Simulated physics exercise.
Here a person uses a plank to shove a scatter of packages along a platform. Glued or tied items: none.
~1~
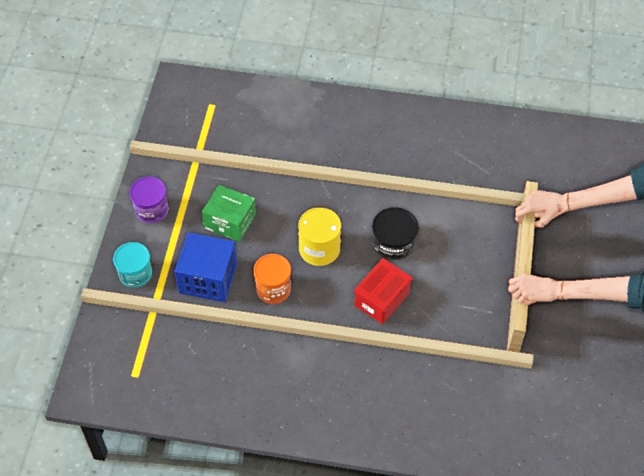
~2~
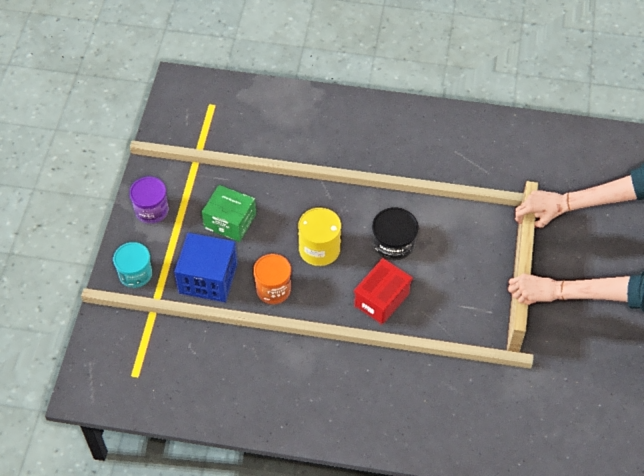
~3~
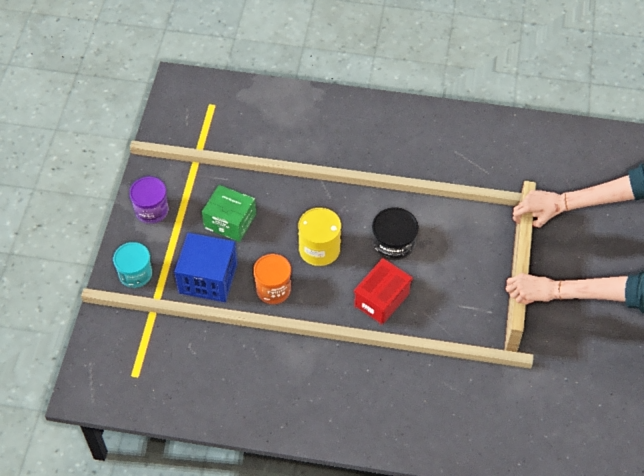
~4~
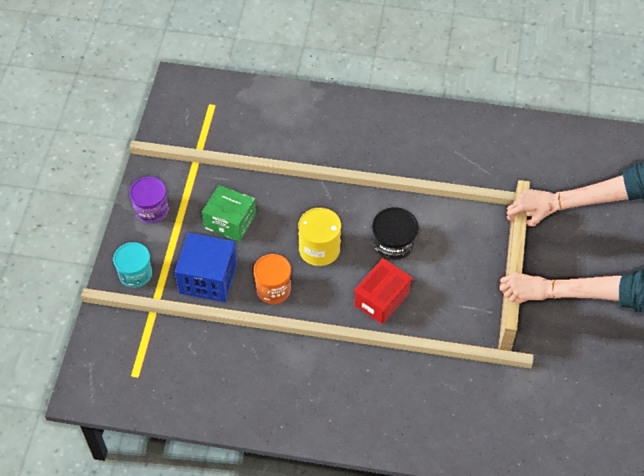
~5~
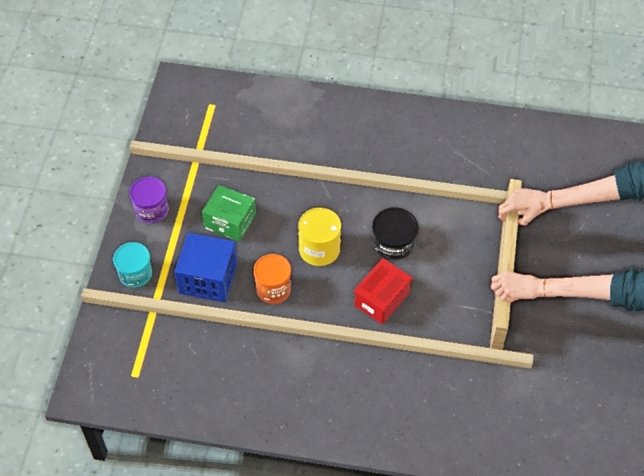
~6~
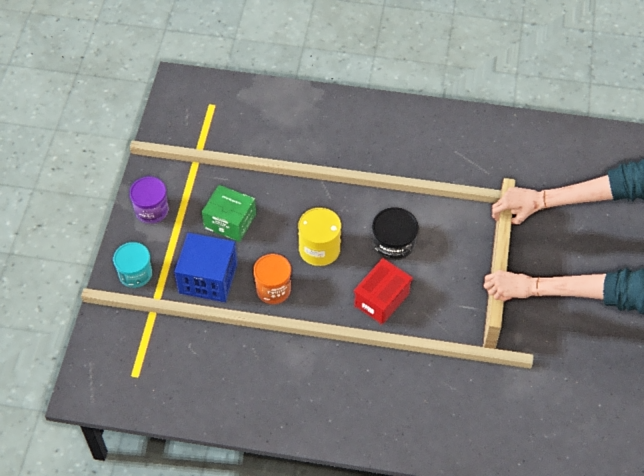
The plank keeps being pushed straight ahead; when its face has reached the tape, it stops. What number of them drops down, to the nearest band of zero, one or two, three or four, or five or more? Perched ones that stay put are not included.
Nearest band: Three or four.
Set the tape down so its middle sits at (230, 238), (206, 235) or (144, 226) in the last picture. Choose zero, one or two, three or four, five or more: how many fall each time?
Well, it comes out as either one or two, 1 or 2 and more than four, in that order.
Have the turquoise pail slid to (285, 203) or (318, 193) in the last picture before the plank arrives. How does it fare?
Lab note: Turquoise pail, try one rests in place; try two rests in place.
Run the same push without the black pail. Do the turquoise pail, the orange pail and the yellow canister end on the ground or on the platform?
In that case the turquoise pail winds up down, the orange pail stays where it is, and the yellow canister stays where it is.
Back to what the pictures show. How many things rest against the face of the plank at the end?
That makes 3.
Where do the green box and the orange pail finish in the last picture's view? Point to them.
You'll find the green box at roughly (118, 202) and the orange pail at roughly (109, 257).
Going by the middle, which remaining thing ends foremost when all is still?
The green box, that one.
A little later, none off yet; purple pail at rest near (150, 201); turquoise pail at rest near (134, 266); blue crate at rest near (207, 268).
When it is over, the number that fall off is three or four; down, blue crate, turquoise pail and purple pail.
